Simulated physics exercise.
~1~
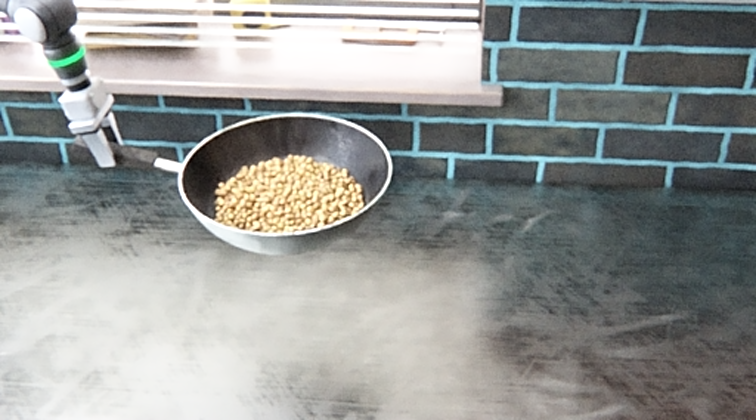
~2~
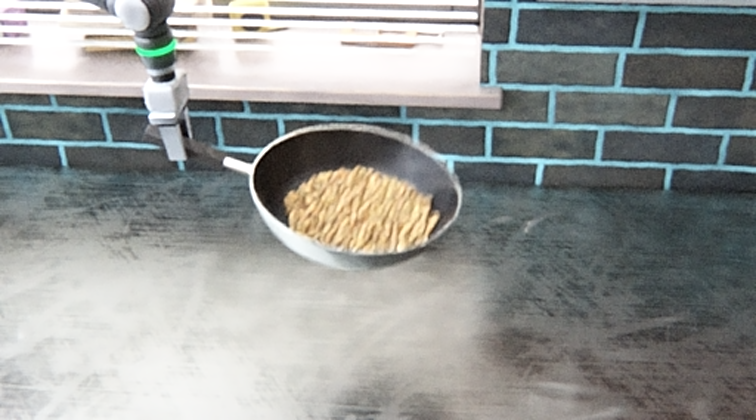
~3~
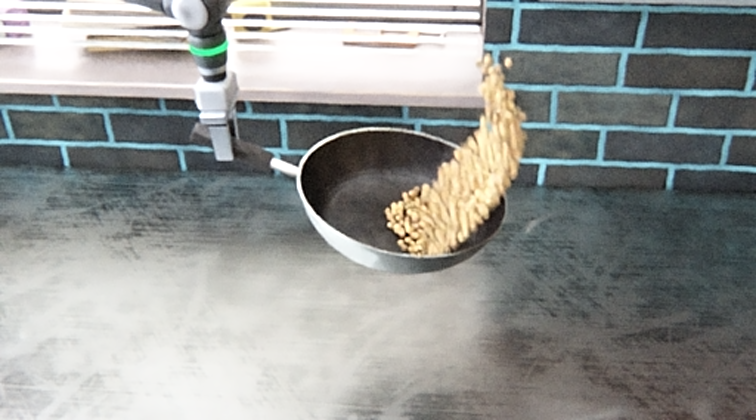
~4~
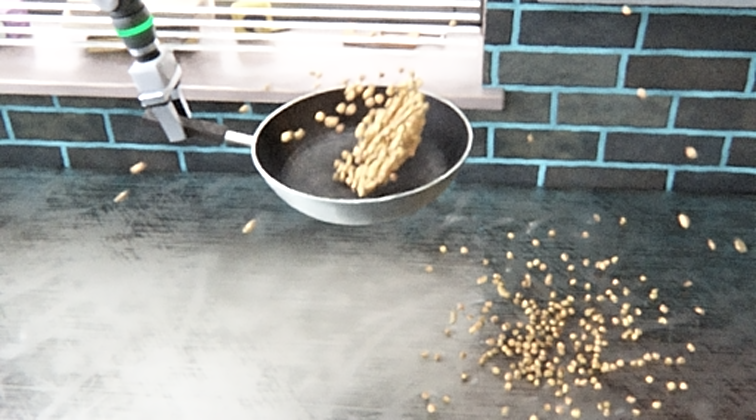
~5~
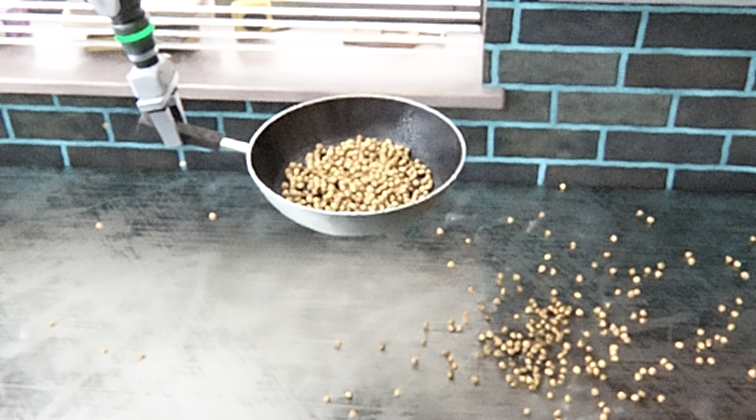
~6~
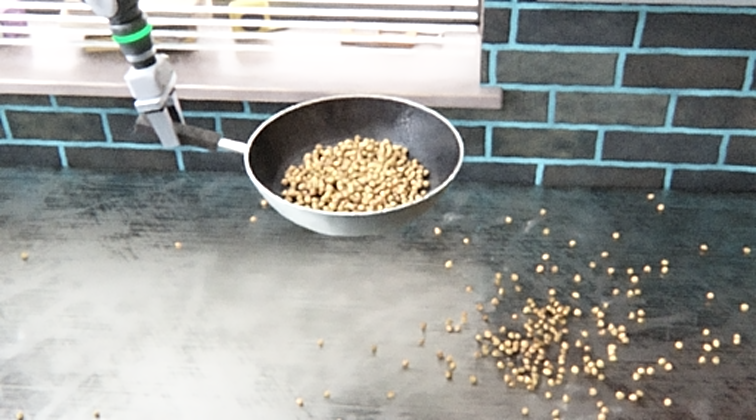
Chickpeas fly from a frying pan tossed by a robot arm, many scattering across the table.
